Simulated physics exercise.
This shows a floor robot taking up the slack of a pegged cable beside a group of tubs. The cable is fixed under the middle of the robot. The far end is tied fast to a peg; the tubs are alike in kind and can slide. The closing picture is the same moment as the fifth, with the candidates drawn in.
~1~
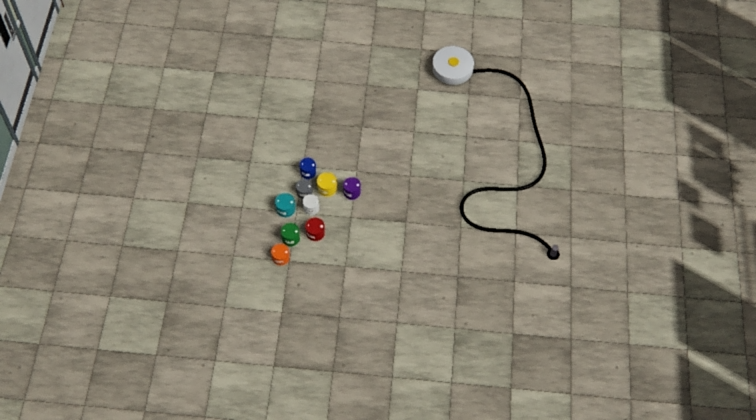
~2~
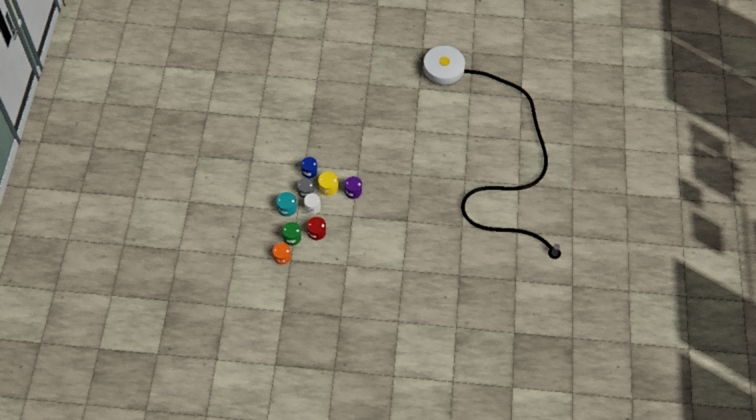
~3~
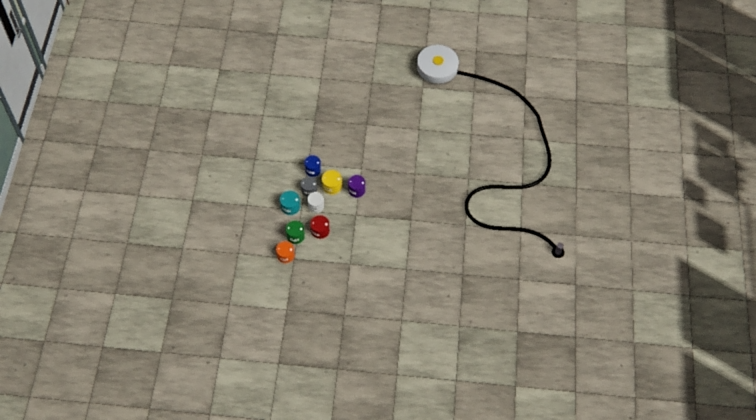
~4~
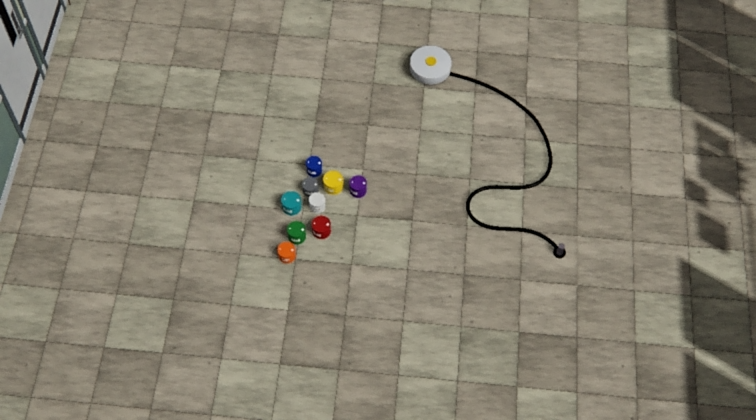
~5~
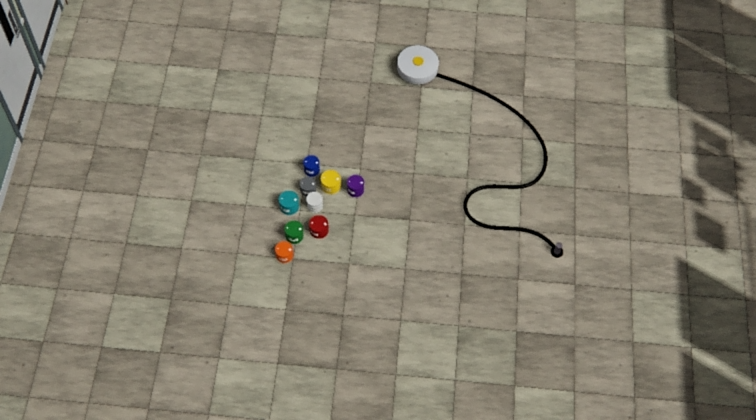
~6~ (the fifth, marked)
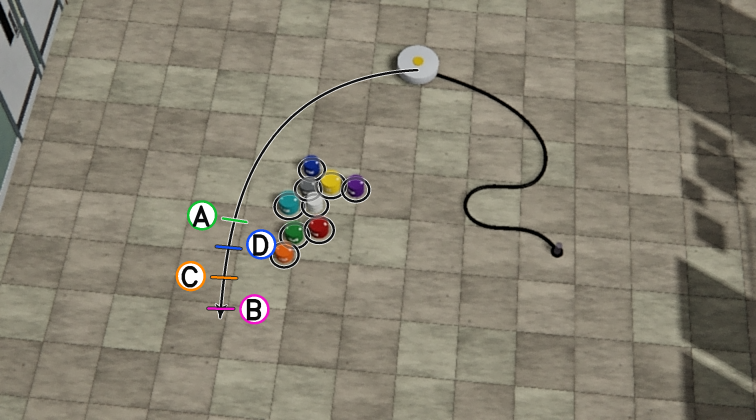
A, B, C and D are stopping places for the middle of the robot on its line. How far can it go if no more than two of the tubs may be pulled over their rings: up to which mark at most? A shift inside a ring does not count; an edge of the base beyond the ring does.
It can go as far as C.
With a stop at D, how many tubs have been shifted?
By then, none.
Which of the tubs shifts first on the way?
Blue.
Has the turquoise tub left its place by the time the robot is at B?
By then, yes.
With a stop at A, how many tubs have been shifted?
The count is none.
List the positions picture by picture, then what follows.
The first picture shows yellow tub (327, 185); blue tub (308, 168); purple tub (352, 189).
The second picture shows robot (444, 66); peg (556, 250).
The third picture shows robot (438, 65); red tub (320, 227).
The fourth picture shows robot (430, 66); orange tub (287, 253).
The fifth picture shows robot (418, 66); grey tub (308, 186); yellow tub (331, 182); blue tub (312, 166).
On the marked copy, A at (235, 220); B at (221, 309); C at (224, 278); D at (229, 248); the route from (417, 70) via (266, 147) to (220, 318).
Following C. Soon after the start, robot (311, 98).
Later, robot (245, 181).
In the end, robot (223, 274); blue tub (314, 173); one over the rings.
As for the rest, A is within the limit but short; B has six over the rings; D is within the limit but short.
